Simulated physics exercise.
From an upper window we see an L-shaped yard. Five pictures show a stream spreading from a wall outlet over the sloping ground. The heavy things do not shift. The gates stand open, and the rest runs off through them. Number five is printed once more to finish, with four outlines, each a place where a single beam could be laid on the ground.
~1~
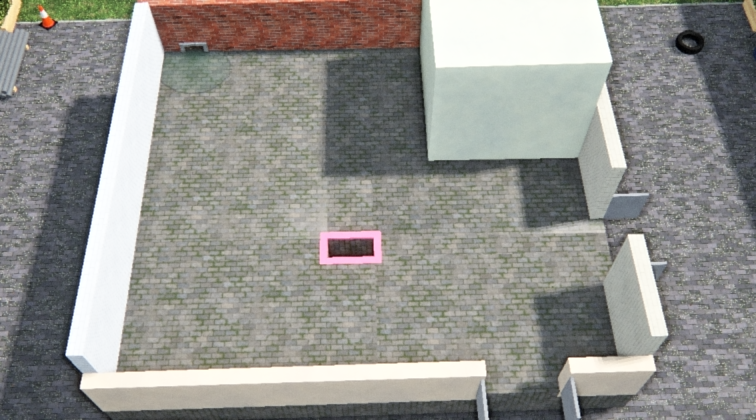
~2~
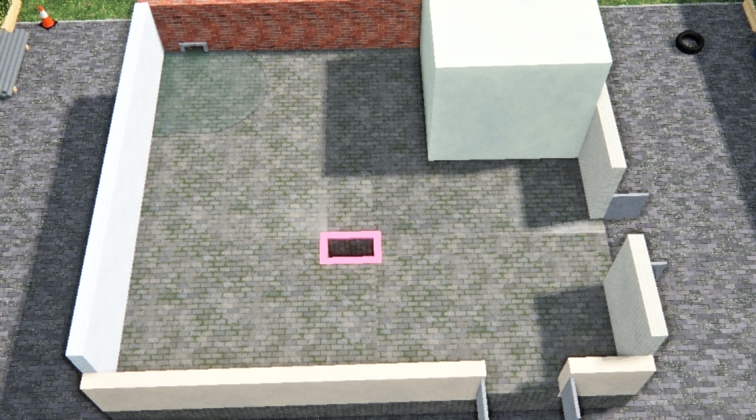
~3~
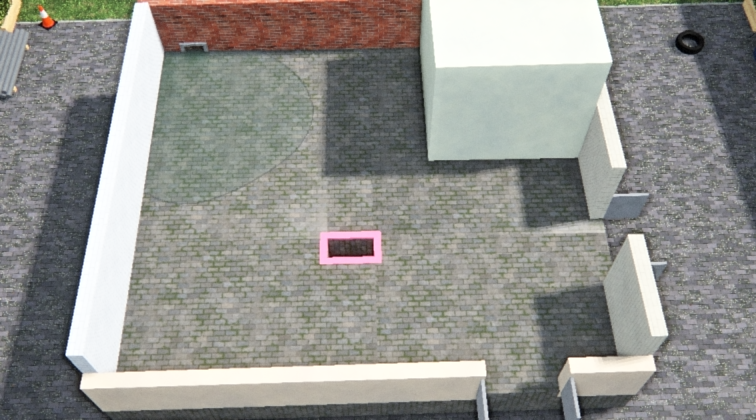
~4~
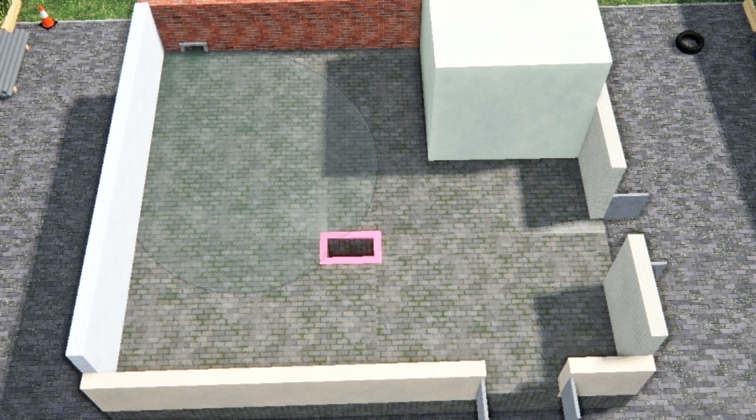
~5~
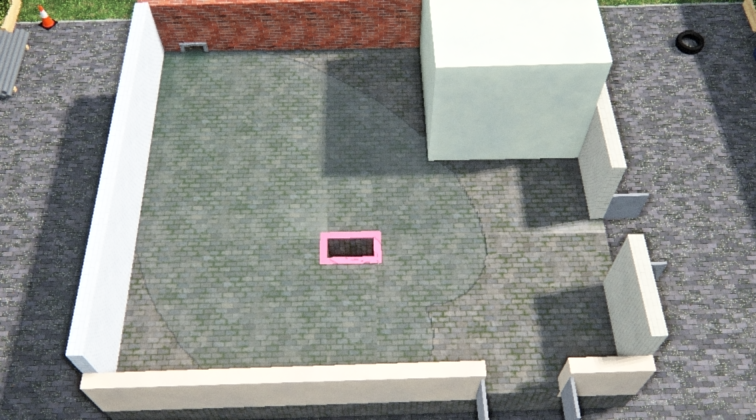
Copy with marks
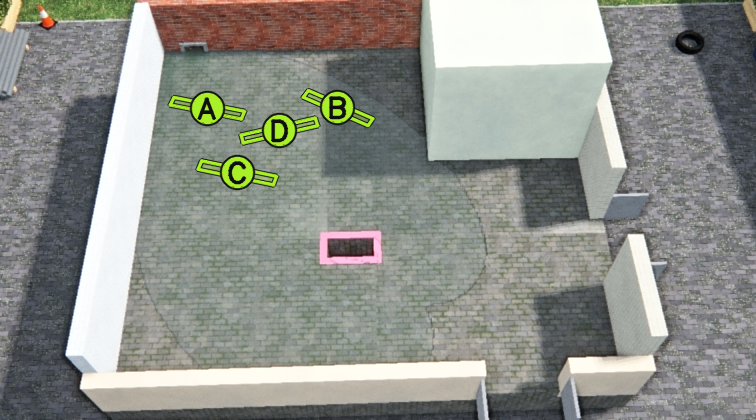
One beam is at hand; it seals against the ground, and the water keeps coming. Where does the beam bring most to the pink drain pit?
B beats the others.
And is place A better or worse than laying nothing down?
Place A is worse.
In lime, A from (172, 101) to (242, 115); B from (305, 93) to (370, 122); C from (199, 165) to (274, 180); D from (242, 138) to (316, 121).
Choosing A, about 14 % of the stream goes into the pink drain pit, about 86 % out by the gates.
Choosing B, about 23 % of the stream goes into the pink drain pit, about 77 % out by the gates.
Choosing C, about 14 % of the stream goes into the pink drain pit, about 86 % out by the gates.
Choosing D, about 15 % of the stream goes into the pink drain pit, about 85 % out by the gates.
